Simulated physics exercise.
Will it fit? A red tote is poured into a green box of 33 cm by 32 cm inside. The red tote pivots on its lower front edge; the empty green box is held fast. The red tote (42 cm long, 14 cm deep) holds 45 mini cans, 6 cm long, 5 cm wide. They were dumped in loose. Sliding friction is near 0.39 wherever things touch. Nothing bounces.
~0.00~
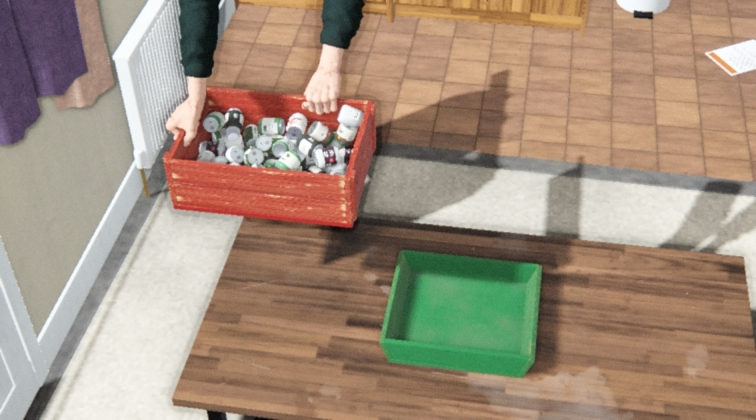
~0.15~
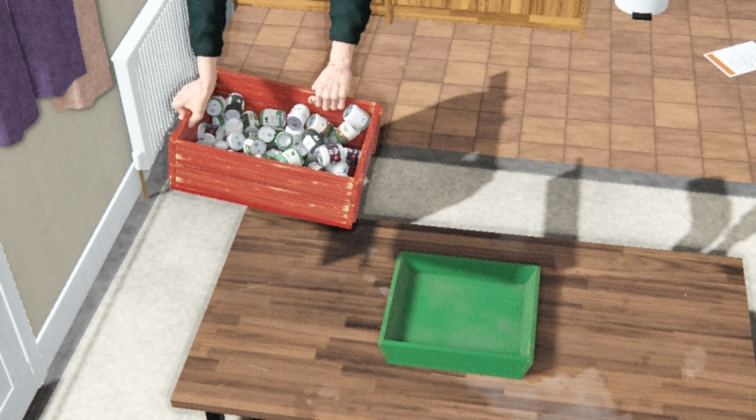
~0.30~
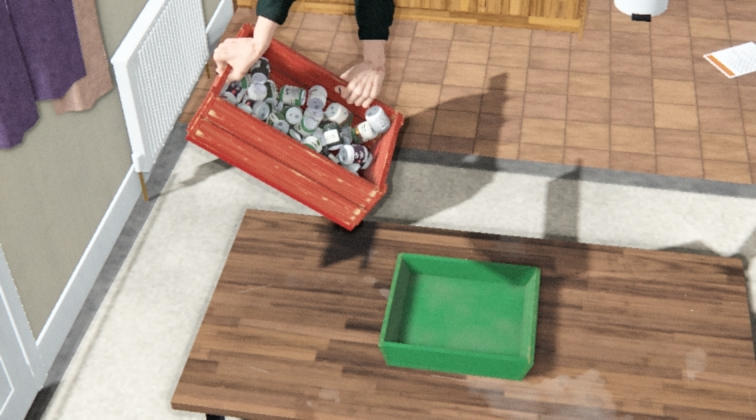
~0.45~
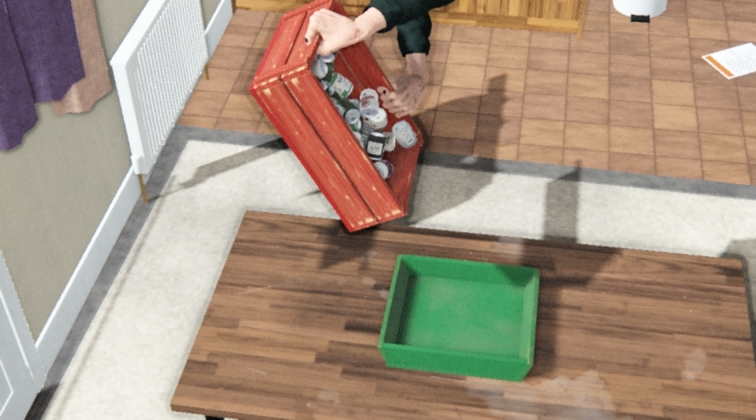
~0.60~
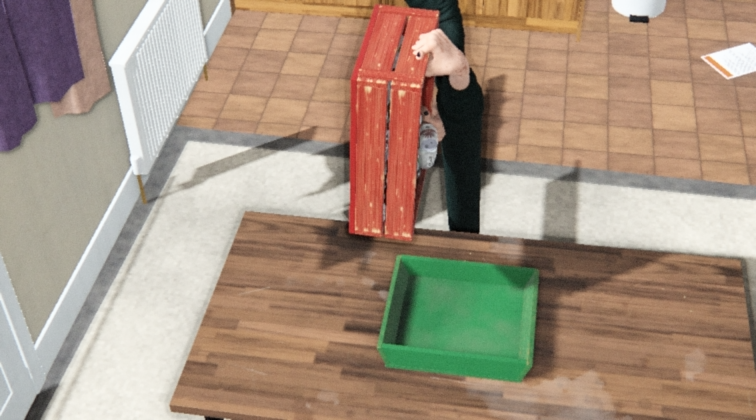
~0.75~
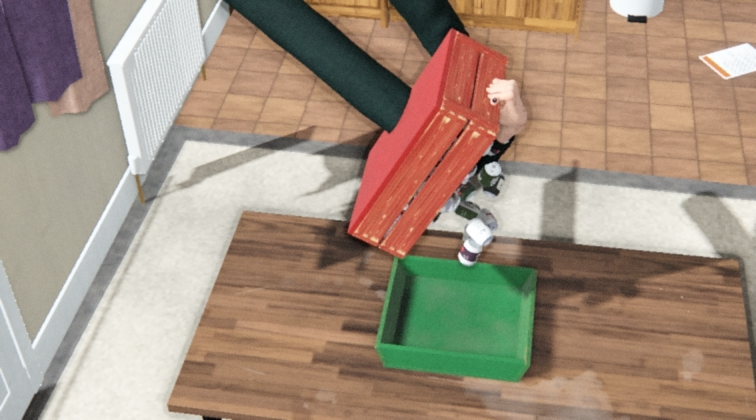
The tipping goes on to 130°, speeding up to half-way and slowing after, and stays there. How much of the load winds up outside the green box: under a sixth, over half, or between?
The share outside the green box is a sixth to a half.
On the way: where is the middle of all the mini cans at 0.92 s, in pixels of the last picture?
Near (501, 271).
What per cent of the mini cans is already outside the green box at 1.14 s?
About 40 per cent.
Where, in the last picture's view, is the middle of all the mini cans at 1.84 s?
At about (506, 318).
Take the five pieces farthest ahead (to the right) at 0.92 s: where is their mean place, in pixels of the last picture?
Near (580, 303).
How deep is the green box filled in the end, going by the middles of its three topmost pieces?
About 7 cm.
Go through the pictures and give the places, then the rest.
In the first frame (places track the rim corner closest to us here), red tote (345, 177); green box (530, 358); tipped 0°; all still inside.
In the second frame, red tote (353, 180); tipped 9°.
In the third frame, red tote (378, 189); tipped 32°.
In the fourth frame, red tote (403, 210); tipped 62°.
In the fifth frame, red tote (412, 235); tipped 93°.
In the sixth frame, red tote (406, 254); green box (526, 362); tipped 117°; 17 out.
After 0.92 s, tilt 130°; 5 still in the red tote, 11 in the green box, 4 outside the green box and 25 in the air.
After 1.14 s, tilt 130°; 25 in the green box, 19 outside the green box and 1 in the air.
After 1.45 s, tilt 130°; 27 in the green box and 18 outside the green box.
Final count (at 1.84 s), 27 in the green box and 18 outside the green box. Asked share, 18 of 45, 40 per cent.
